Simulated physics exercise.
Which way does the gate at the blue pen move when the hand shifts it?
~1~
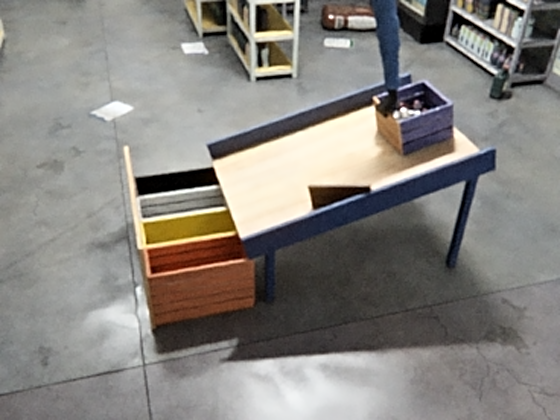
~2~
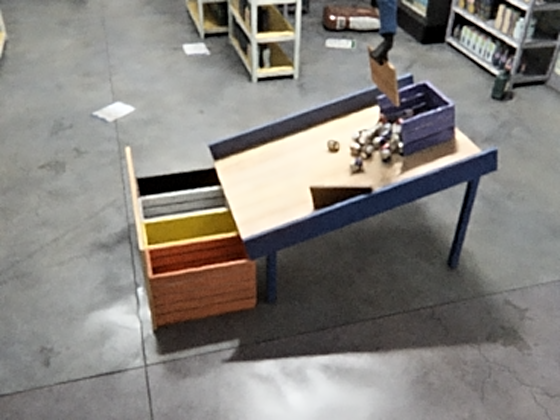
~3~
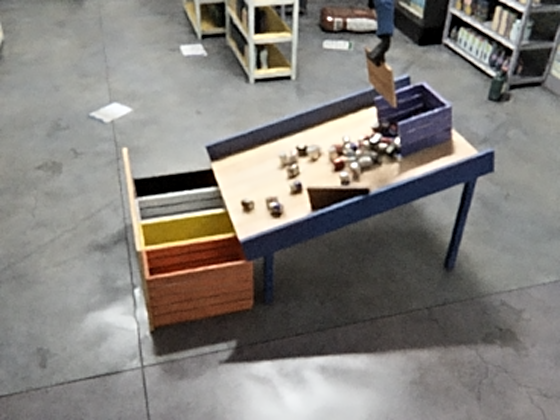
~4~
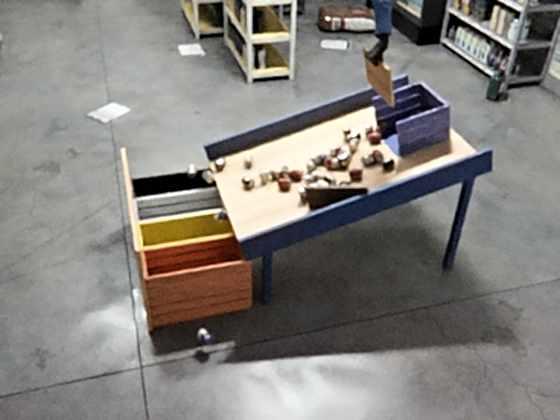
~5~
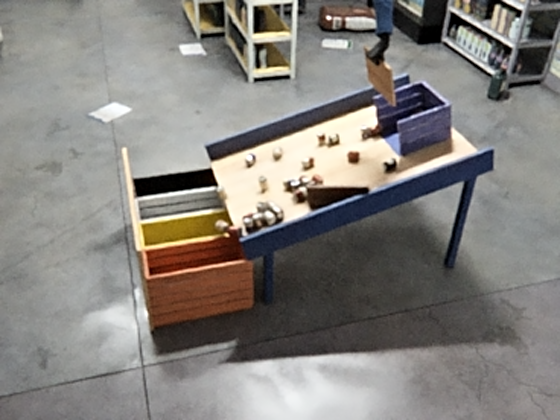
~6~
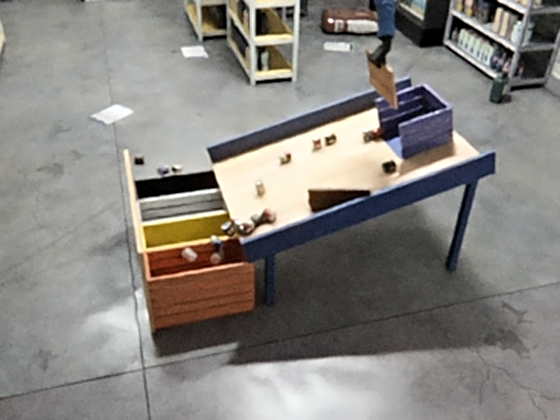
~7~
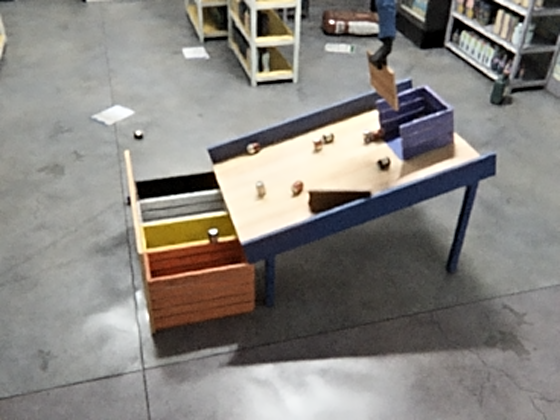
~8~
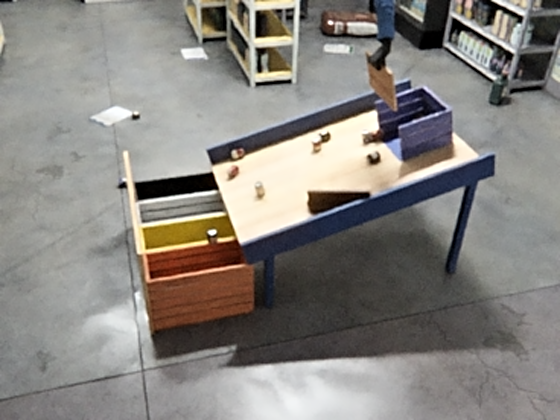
The gate moves up, and the hand then holds it clear of the cans.
